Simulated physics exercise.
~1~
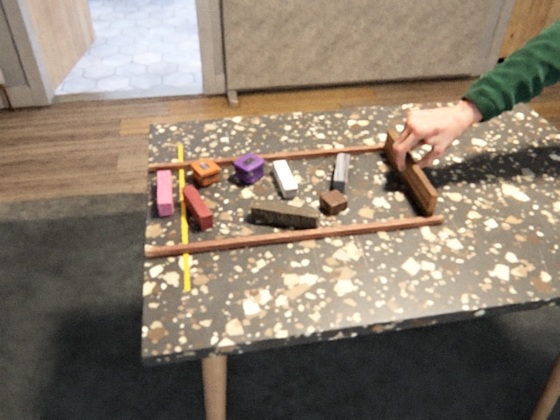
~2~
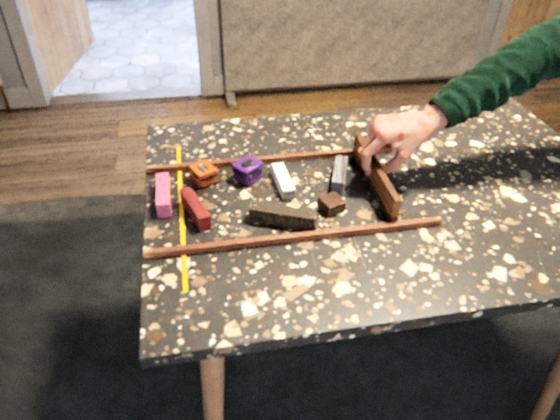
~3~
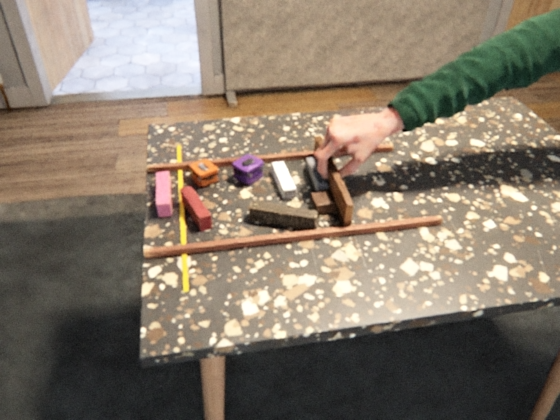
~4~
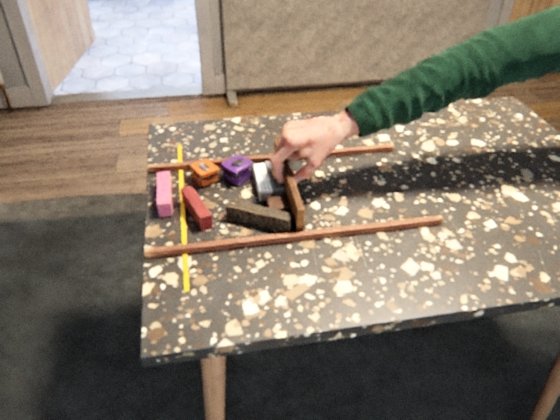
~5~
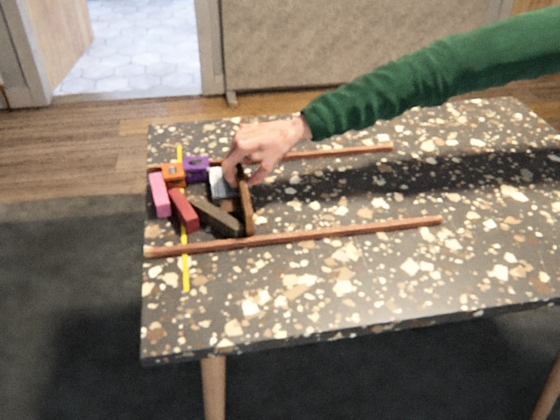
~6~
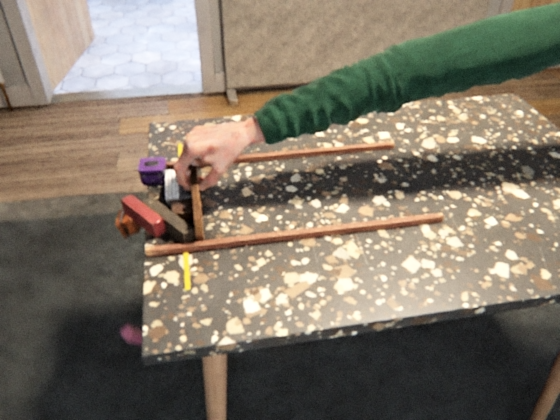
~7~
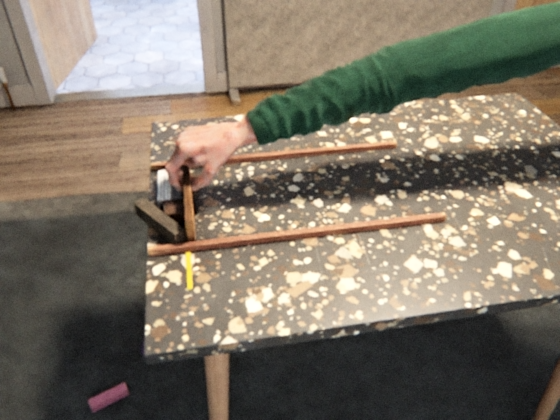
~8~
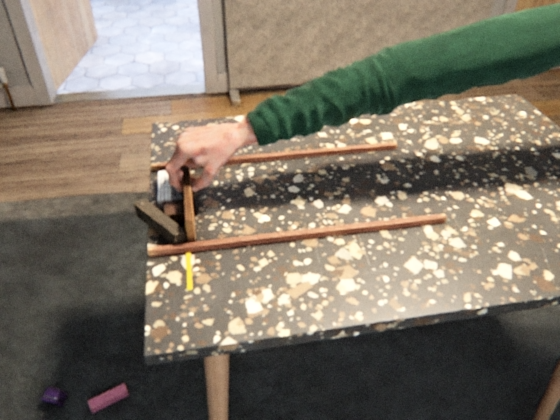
A hand in a green sleeve slides an upright wooden board leftward between two rails on a speckled table, toward a yellow tape mark near the edge. The board meets the grey stick and a small brown block first, then gathers the white and dark pieces. The growing cluster shoves the purple, orange and red pieces along, crowding the pink bar at the edge. Pink drops first, and the orange, red and purple pieces go over too. The board stops by the tape, with a dark bar jutting over the edge and pink and purple pieces lying on the floor.
